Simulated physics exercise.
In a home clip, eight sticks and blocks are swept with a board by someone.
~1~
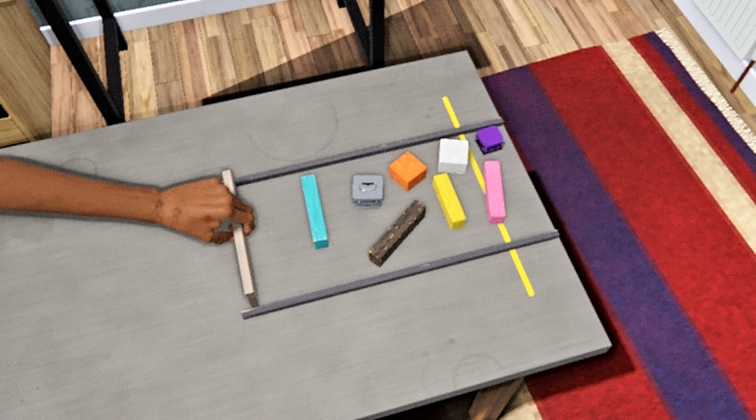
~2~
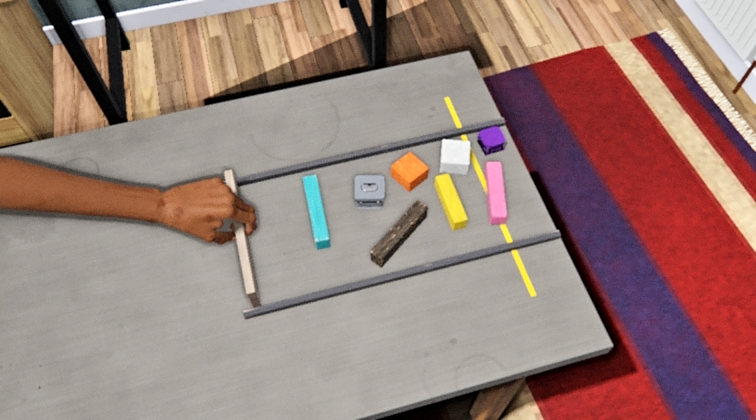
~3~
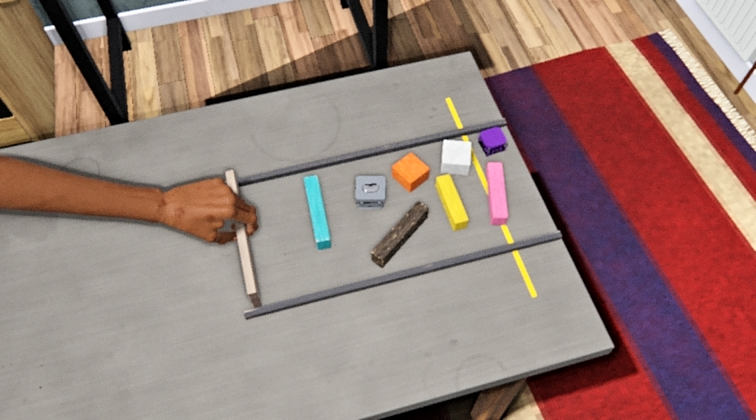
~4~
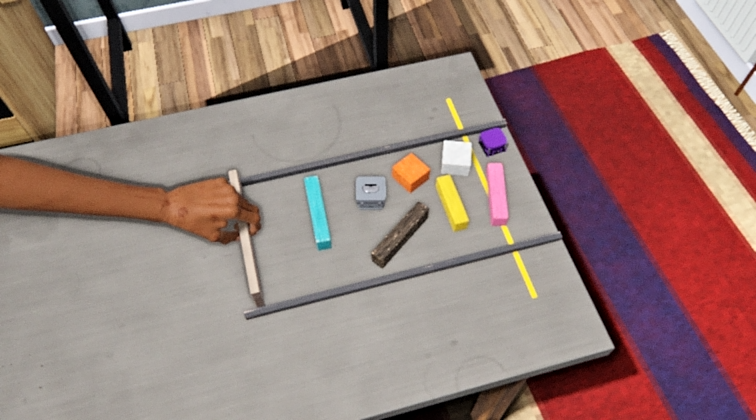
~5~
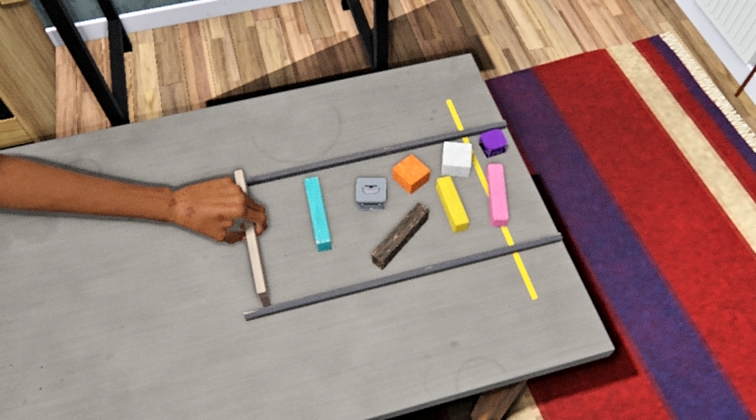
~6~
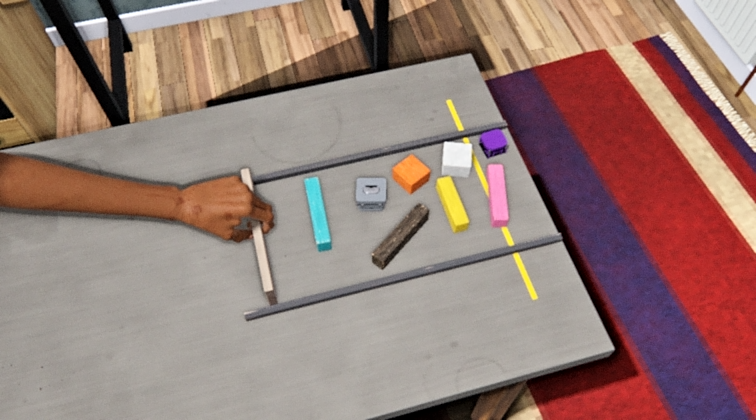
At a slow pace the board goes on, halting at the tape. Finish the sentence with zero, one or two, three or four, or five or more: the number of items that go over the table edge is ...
The number of items that go over the table edge is three or four.
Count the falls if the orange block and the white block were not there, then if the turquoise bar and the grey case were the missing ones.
Count of fallen: 1 / 1.
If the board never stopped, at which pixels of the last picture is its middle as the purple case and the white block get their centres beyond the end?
The middle is at (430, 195) when it's the purple case, and at (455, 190) when it's the white block.
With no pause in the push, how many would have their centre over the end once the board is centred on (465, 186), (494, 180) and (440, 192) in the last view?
The counts would come out as 2, 4 and 1.
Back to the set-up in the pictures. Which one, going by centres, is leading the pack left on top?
The one in question is the yellow bar.
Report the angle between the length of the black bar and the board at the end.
I'd estimate about 20 degrees.
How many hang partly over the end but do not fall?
That would be 1.
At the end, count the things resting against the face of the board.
The number is 2.
Soon after, none off yet; purple case at rest near (493, 144); pink bar at rest near (497, 195); white block at rest near (457, 160).
After that, none off yet; purple case displaced a little near (504, 141); pink bar at rest near (497, 195); white block displaced about its own width near (485, 152).
In the end, the number that fall off is three or four; gone, orange block, white block, pink bar and purple case.
